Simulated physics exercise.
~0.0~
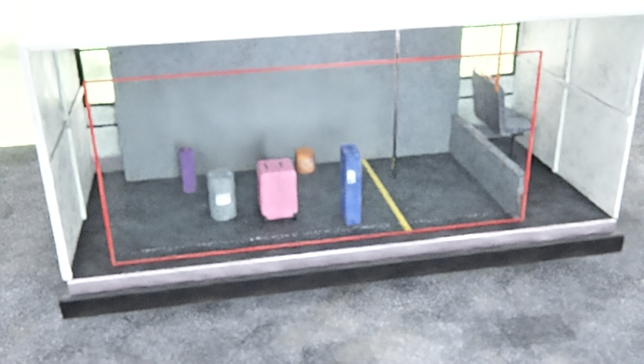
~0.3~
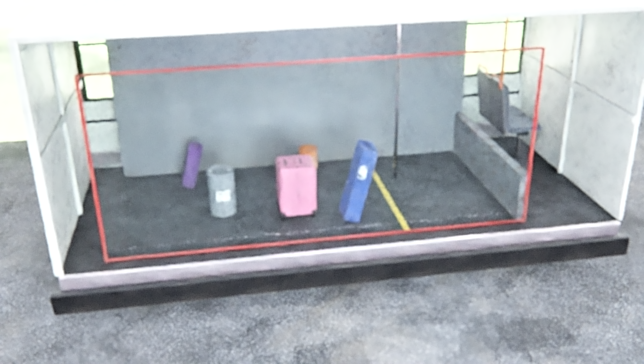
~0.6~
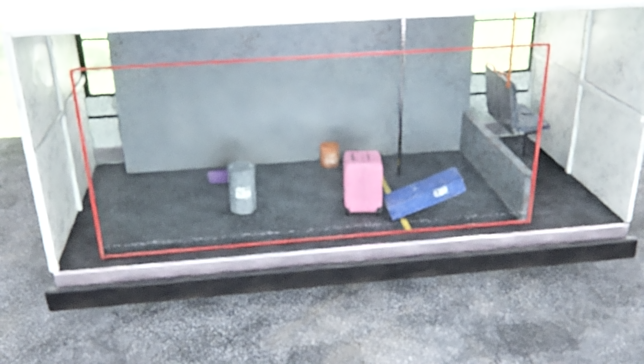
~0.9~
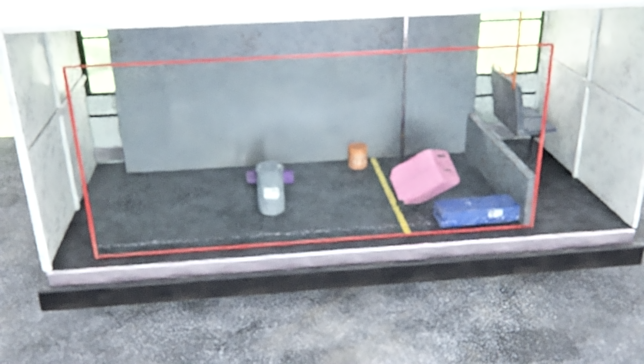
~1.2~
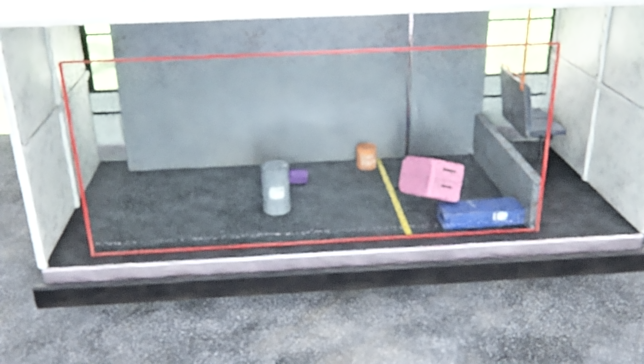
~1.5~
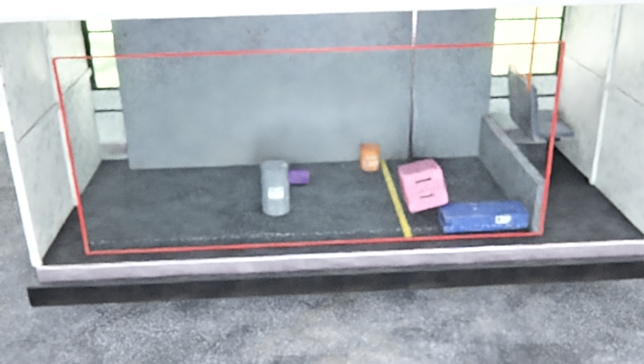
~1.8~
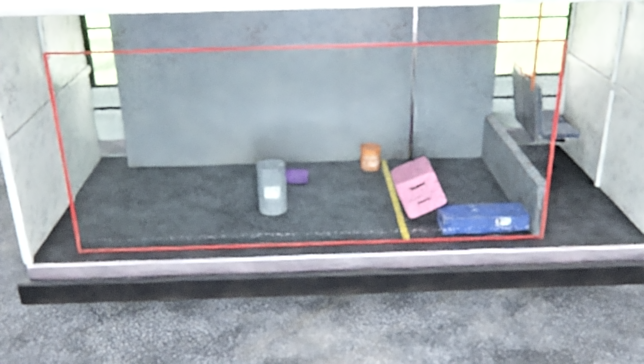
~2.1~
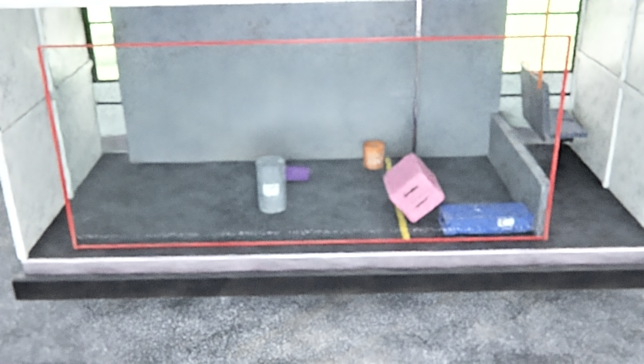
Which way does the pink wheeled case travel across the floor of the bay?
The pink wheeled case travels to the right, going past the yellow line and tipping over.
